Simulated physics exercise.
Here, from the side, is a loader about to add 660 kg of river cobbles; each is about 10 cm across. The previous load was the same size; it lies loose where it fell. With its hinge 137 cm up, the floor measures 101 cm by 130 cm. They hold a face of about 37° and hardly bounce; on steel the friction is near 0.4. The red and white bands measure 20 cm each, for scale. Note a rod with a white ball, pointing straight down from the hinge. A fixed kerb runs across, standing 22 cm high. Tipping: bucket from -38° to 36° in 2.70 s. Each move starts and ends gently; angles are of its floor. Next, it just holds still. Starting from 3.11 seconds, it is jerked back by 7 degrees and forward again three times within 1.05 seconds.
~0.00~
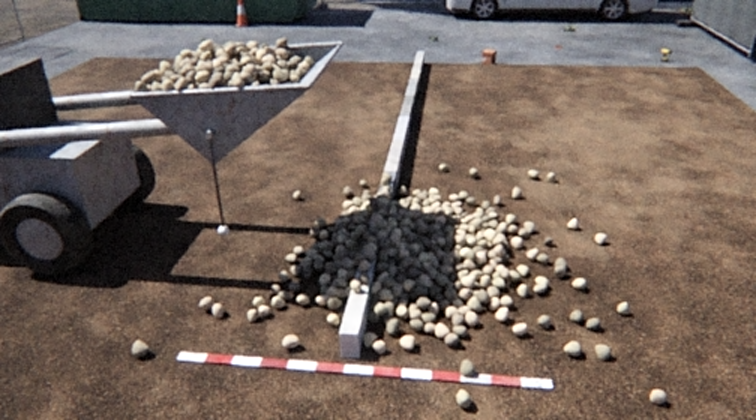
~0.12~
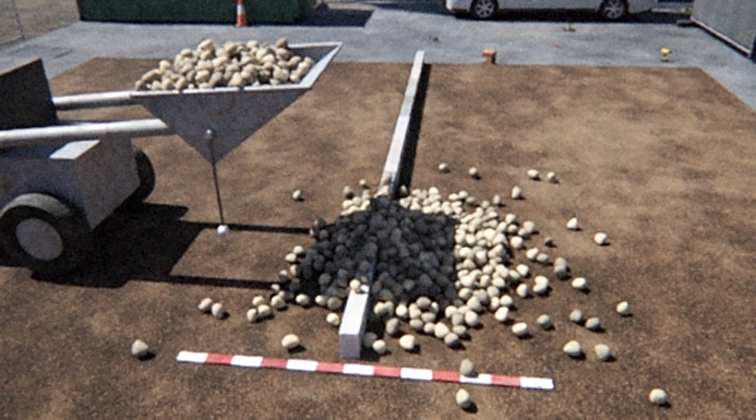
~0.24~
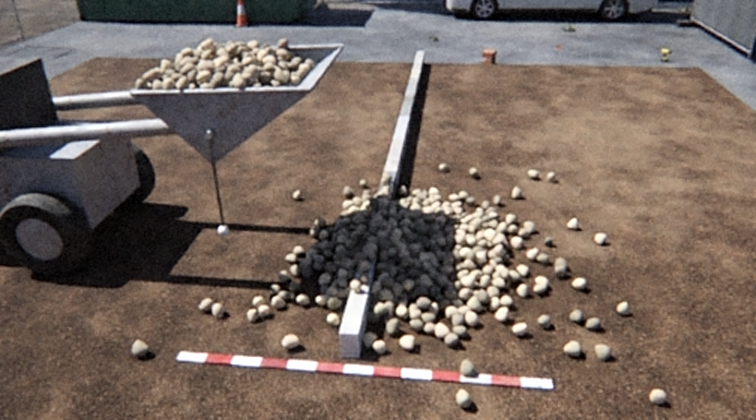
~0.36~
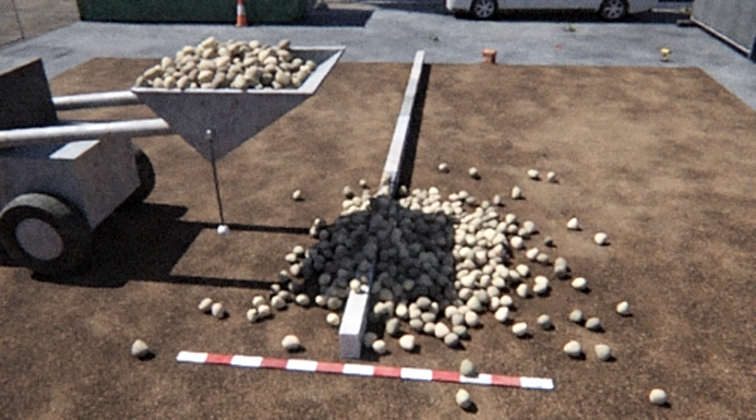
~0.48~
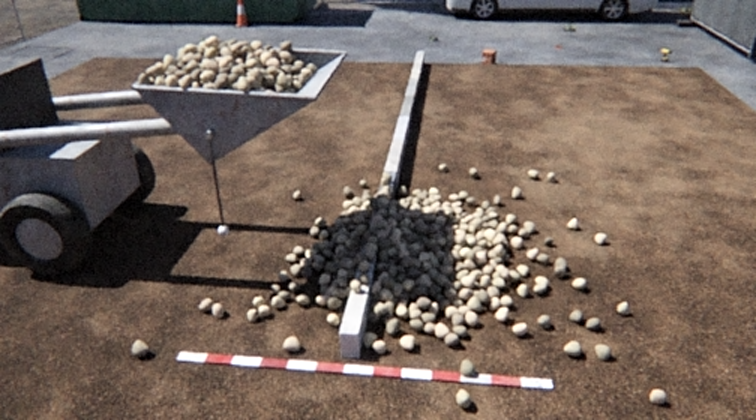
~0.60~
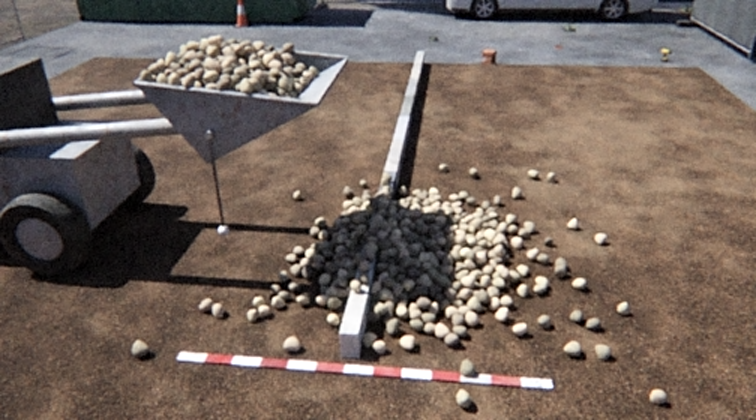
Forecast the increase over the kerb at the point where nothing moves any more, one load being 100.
I would say 30 per cent.
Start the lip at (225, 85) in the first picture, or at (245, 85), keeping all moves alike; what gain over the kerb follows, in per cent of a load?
Close to 0 per cent, followed by close to 0 per cent.
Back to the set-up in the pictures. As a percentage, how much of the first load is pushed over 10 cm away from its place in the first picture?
Roughly 10 % of them.
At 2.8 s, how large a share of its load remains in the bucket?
Held: Around 15 % of the load.
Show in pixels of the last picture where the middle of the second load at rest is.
Roughly at (354, 231) in the last picture.
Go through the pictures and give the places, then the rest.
The first frame shows lip at (310, 86), floor tilted -38°, highest stones at (233, 51). The earlier load is highest near (377, 223), 28 cm above ground level, 27 % on this side of the kerb, 73 % over the kerb.
In the second frame, the bucket is at -38°, its lip at (310, 87); the top of the load is at (233, 51); the stones move at 0.0 m/s on average.
In the third frame, the bucket is at -36°, its lip at (312, 90); the top of the load is at (224, 50); the stones move at 0.1 m/s on average.
The fourth frame shows lip at (313, 93), floor tilted -34°, highest stones at (225, 50); the stones move at 0.1 m/s on average.
The fifth frame shows lip at (316, 98), floor tilted -32°, highest stones at (224, 49); the stones move at 0.1 m/s on average.
The sixth frame shows lip at (318, 104), floor tilted -29°, highest stones at (221, 48); the stones move at 0.1 m/s on average.
After 2.0 s the floor is at 25°; in per cent of one load, 86 in the bucket, 41 on this side of the kerb, 73 over the kerb; the foremost stones are at (594, 277).
After 2.8 s the floor is at 36°; in per cent of one load, 15 in the bucket, 95 on this side of the kerb, 90 over the kerb; the foremost stones are at (594, 277).
After 4.6 s the floor is at 36°; in per cent of one load, 0 in the bucket, 97 on this side of the kerb, 103 over the kerb; the foremost stones are at (594, 277).
After 7.4 s the floor is at 36°; in per cent of one load, 0 in the bucket, 97 on this side of the kerb, 103 over the kerb; the foremost stones are at (594, 277). Net gain over the kerb, 30.
